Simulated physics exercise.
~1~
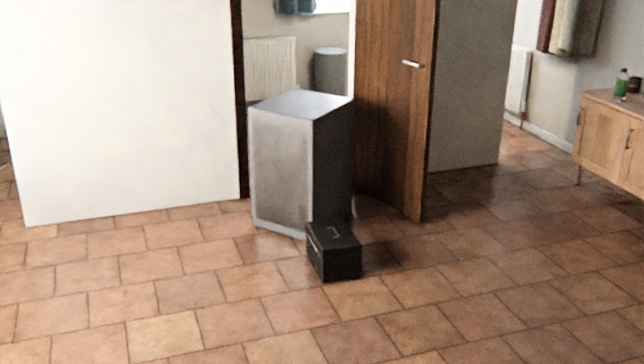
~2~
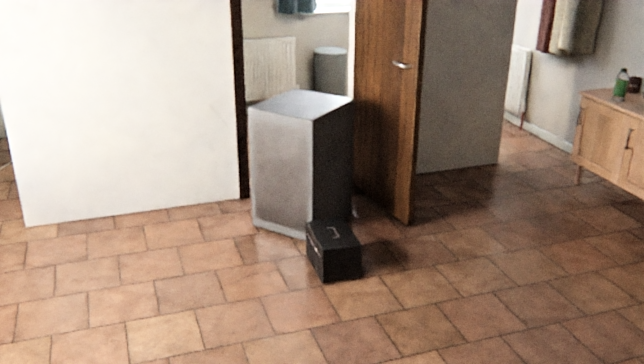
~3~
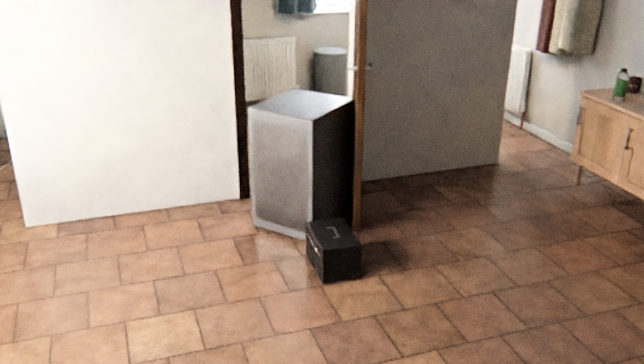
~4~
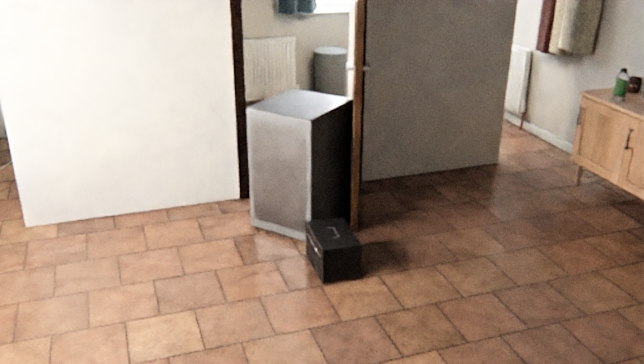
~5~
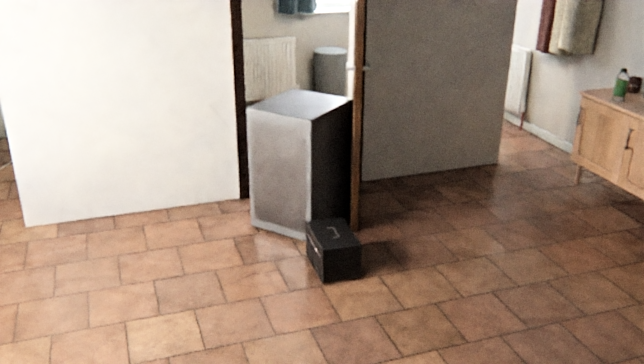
In this clip, a brown wooden door swings on its hinges behind a grey appliance and a black toolbox on a tiled floor, turning until it is seen nearly edge-on. It then stops, still partly open, while the appliance and toolbox remain in place.
